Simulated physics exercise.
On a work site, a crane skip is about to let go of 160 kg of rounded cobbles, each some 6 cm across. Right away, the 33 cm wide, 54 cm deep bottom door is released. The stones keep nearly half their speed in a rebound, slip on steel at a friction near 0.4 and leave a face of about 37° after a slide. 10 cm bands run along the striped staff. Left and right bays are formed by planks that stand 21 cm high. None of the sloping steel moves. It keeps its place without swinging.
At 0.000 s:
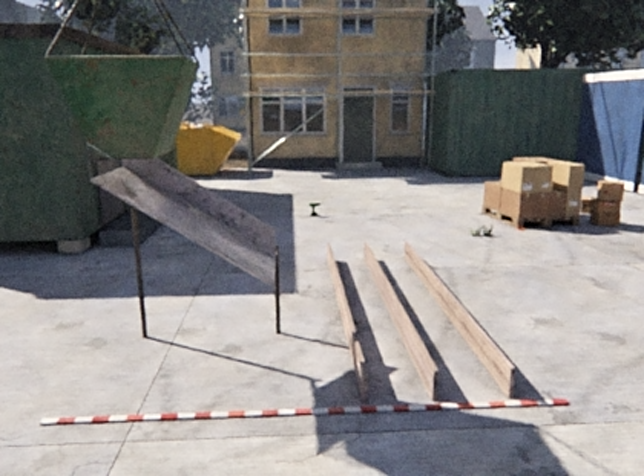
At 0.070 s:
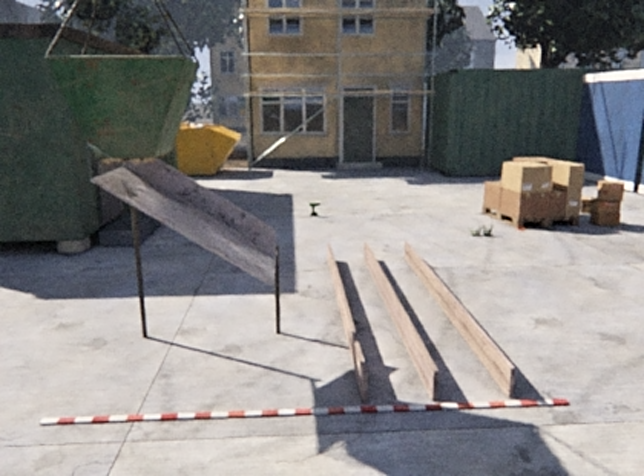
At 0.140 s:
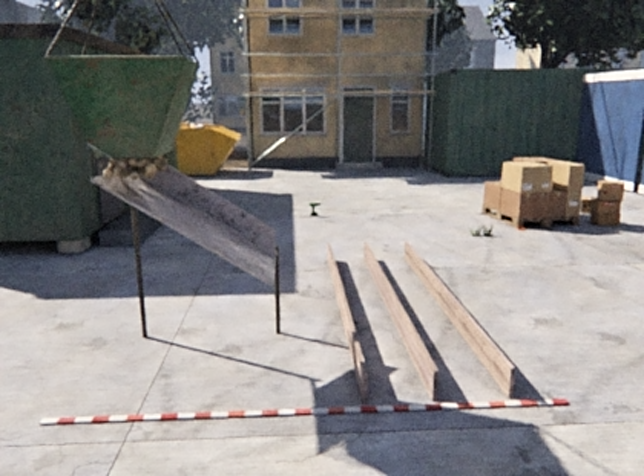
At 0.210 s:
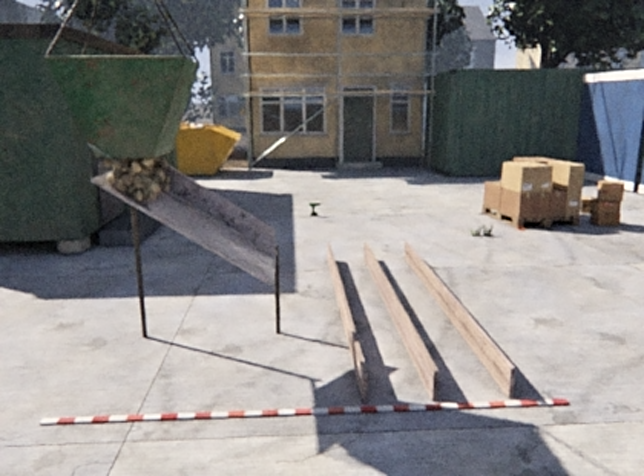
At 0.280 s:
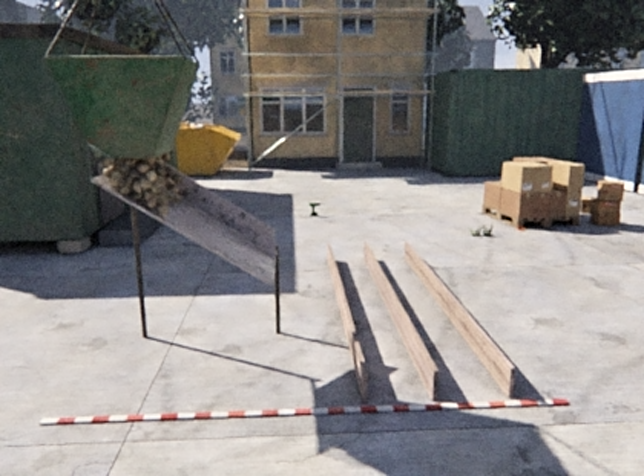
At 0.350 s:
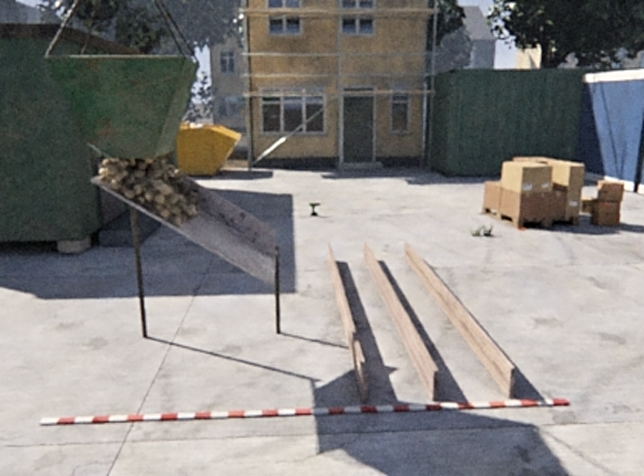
Green skip hanging above a tilted board in a work yard, releasing rounded stones that pile up and spread down its slope.
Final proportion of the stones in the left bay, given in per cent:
About 28 per cent.
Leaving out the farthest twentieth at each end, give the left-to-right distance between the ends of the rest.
The stretch runs about 90 cm.
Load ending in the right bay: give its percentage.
I'd say close to 0 per cent.
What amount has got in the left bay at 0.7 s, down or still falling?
By then I'd say close to 0 per cent.
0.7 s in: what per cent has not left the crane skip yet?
Close to 25 percent has not yet come out.
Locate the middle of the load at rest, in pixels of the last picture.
Middle at rest: Roughly (336, 354).
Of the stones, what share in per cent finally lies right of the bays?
About 0 per cent of it.
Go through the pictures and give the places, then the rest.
The outlet is at (124, 150); nothing has dropped yet, in the first picture.
The outlet is at (124, 150); 3 % is out, in the second picture.
The outlet is at (124, 150); 12 % is out, the lowest stones still above the boards at (129, 173), 140 cm up, in the third picture.
The outlet is at (124, 150); 22 % is out, the lowest stones still above the boards at (153, 191), 127 cm up, in the fourth picture.
The outlet is at (124, 150); 31 % is out, the lowest stones still above the boards at (170, 201), 119 cm up, in the fifth picture.
The outlet is at (124, 150); 40 % is out, the lowest stones still above the boards at (188, 212), 112 cm up, in the sixth picture.
After 0.7 s, 25 % in the crane skip, 70 % on the steel, 5 % falling or lying left of the bays; the stones farthest right are at (312, 294).
After 1.1 s, 0 % in the crane skip, 65 % on the steel, 31 % falling or lying left of the bays, 4 % falling or lying in the left bay; the stones farthest right are at (393, 341).
After 1.7 s, 0 % in the crane skip, 15 % on the steel, 66 % falling or lying left of the bays, 19 % falling or lying in the left bay; the stones farthest right are at (406, 346).
After 2.6 s, 0 % in the crane skip, 72 % falling or lying left of the bays, 28 % falling or lying in the left bay; the stones farthest right are at (409, 351).
After 4.5 s, 0 % in the crane skip, 72 % left of the bays, 28 % in the left bay; the stones farthest right are at (409, 351).
